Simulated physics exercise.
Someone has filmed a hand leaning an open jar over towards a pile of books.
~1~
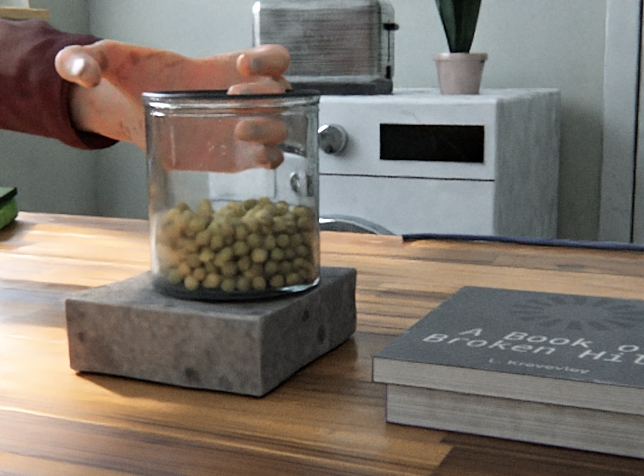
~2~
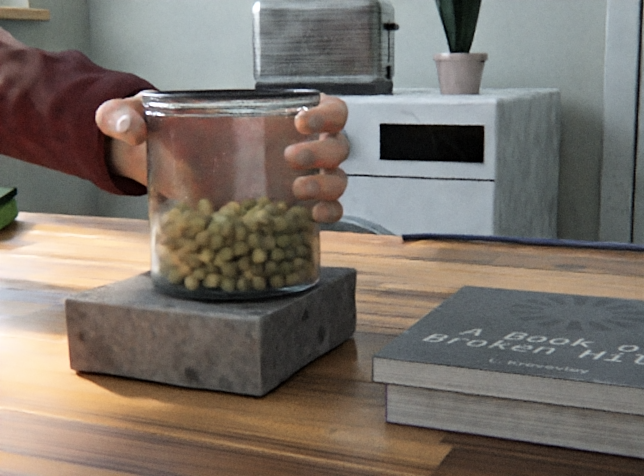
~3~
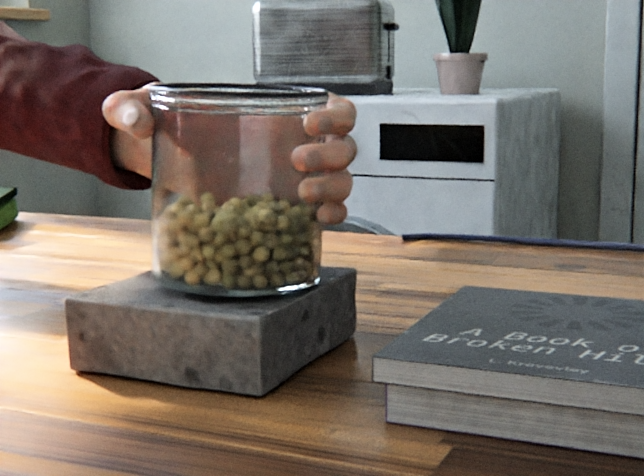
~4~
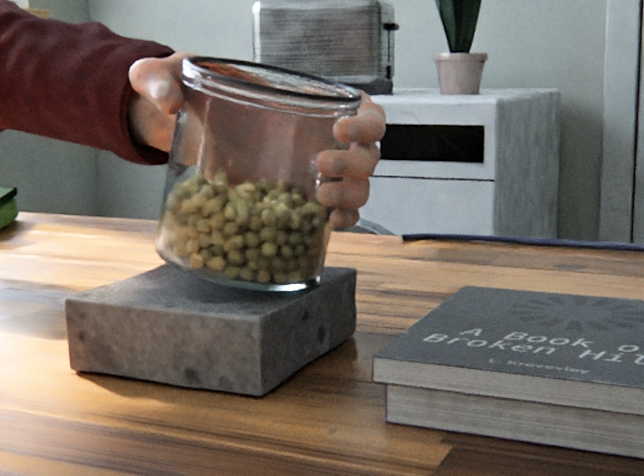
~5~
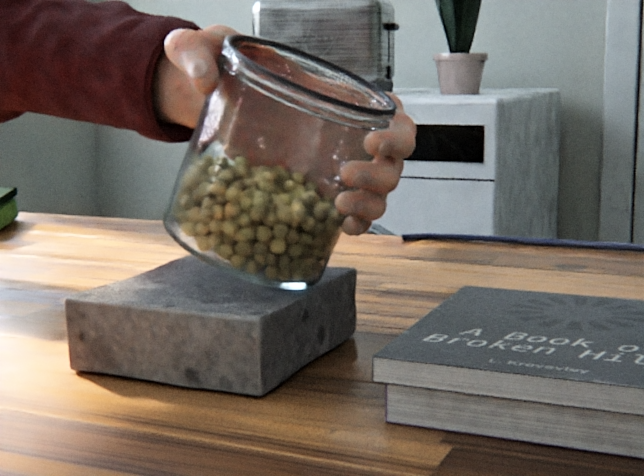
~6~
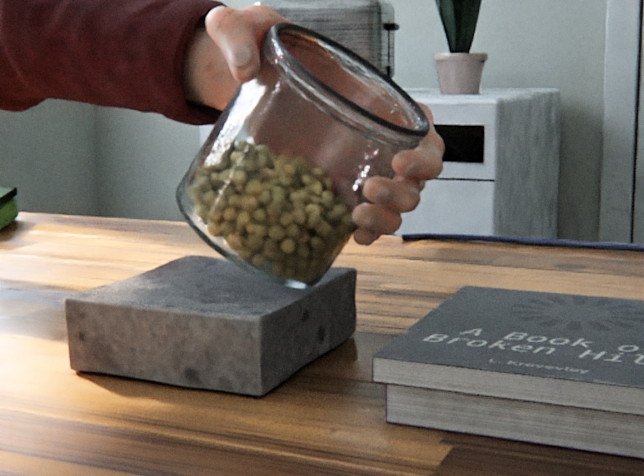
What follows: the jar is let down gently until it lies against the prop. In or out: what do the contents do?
In the end the load starts tumbling out.
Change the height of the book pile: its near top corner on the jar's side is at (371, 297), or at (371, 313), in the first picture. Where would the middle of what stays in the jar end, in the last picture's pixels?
First near (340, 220), then near (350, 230).
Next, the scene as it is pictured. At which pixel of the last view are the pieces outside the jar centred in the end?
Close to (549, 320).
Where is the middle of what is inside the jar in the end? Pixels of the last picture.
Near (401, 271).
Then, 0.32 s later than the last frame, the jar leans 54°; everything is still inside.
Then, 0.72 s later than the last frame, the jar leans 76°; everything is still inside.
Then, 1.15 s later than the last frame, the jar leans 97°; a stray few of the soya beans out of it.
When it is over, the jar rests on the book pile at 98°; a small part of the soya beans out of it.
